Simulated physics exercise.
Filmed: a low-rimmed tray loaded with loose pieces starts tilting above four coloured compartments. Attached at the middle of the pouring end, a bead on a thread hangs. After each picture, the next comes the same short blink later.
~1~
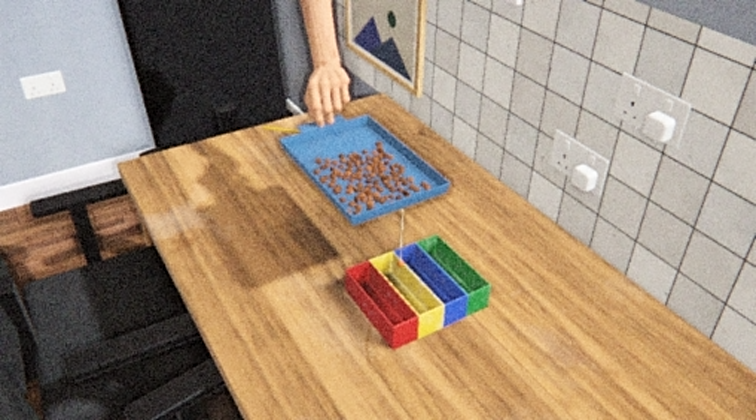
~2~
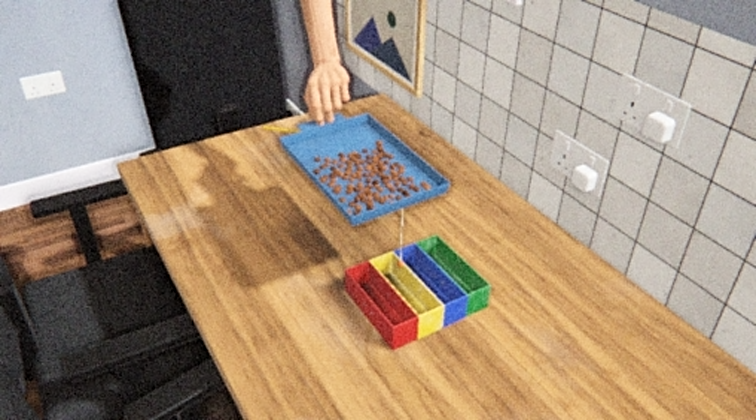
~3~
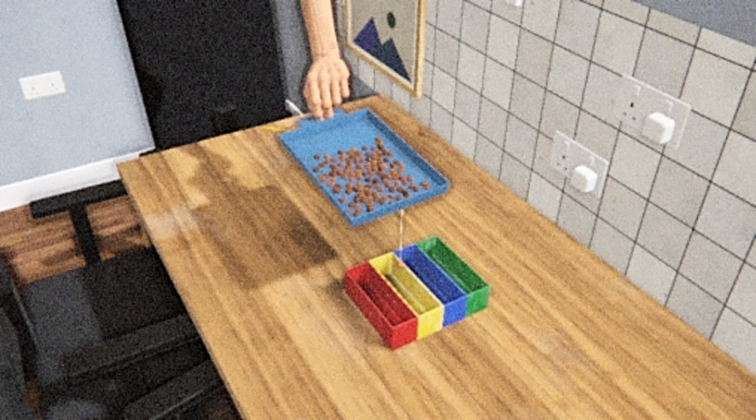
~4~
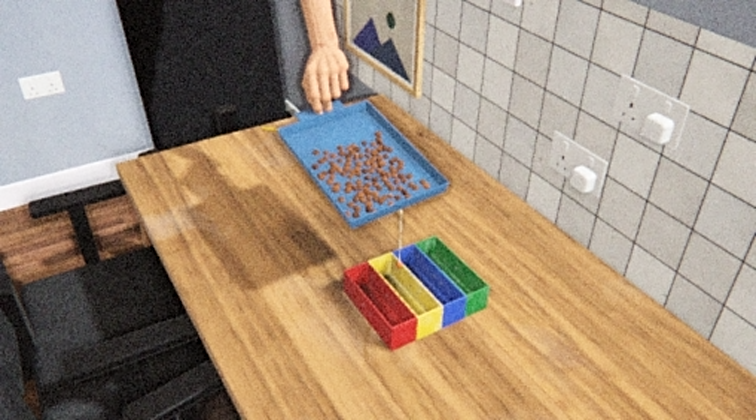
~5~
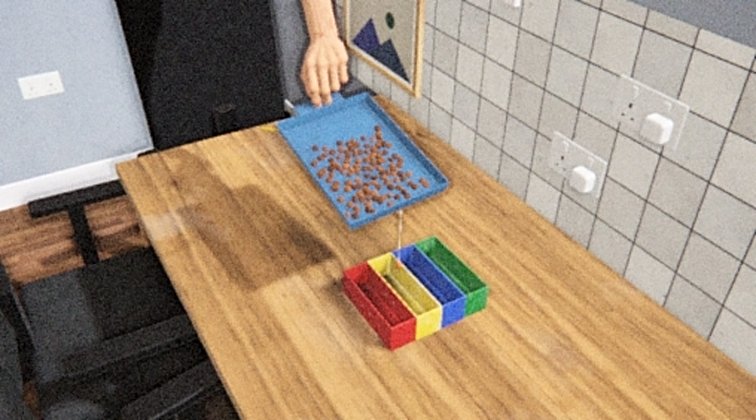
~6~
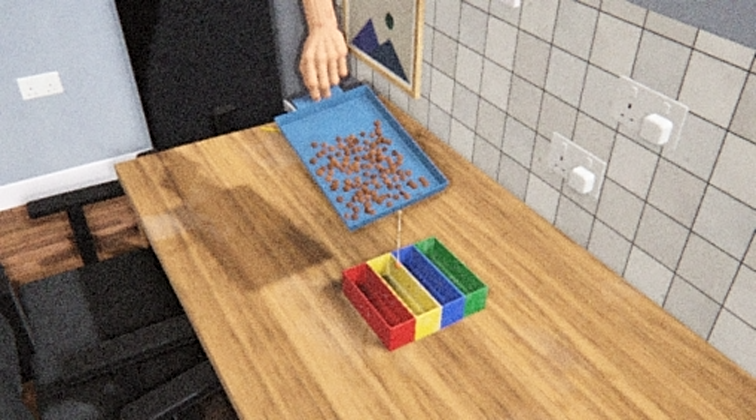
A blue tray of small brown pieces, with a hand at its far end, slowly tilted as that end rose above a wooden table, behind red, yellow, blue and green compartments that stayed still.
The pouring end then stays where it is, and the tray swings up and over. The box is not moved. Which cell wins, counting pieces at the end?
The red cell wins.
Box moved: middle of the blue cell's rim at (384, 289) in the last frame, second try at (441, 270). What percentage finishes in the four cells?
First case around 100 %, second case around 20 %.
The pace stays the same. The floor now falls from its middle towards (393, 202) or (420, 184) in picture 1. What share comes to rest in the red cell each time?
The first try yields 30 percent and the second 0 percent.
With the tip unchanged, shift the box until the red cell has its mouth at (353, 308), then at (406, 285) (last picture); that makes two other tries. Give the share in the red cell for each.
The first try yields 30% and the second yields 10%.
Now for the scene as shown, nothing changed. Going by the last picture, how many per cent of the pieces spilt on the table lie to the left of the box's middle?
Near 100 in a hundred.
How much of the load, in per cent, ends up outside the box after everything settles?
Close to 40 %, give or take.
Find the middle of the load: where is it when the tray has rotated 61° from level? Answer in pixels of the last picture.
Near the pixel (371, 196).
Shortly afterwards, tray tipped steeply; all but a few on the tray; only a few falling or outside the box.
Next, tray tipped past a quarter turn; near a quarter on the tray; near a third in the red cell; only a few in the yellow cell; near a third falling or outside the box.
Some moments later, tray tipped past a quarter turn; near half in the red cell; a little in the yellow cell; near a third falling or outside the box.
In the end, tray tipped past a quarter turn; near half in the red cell; a little in the yellow cell; none at all in the blue cell; none at all in the green cell; near a third outside the box.
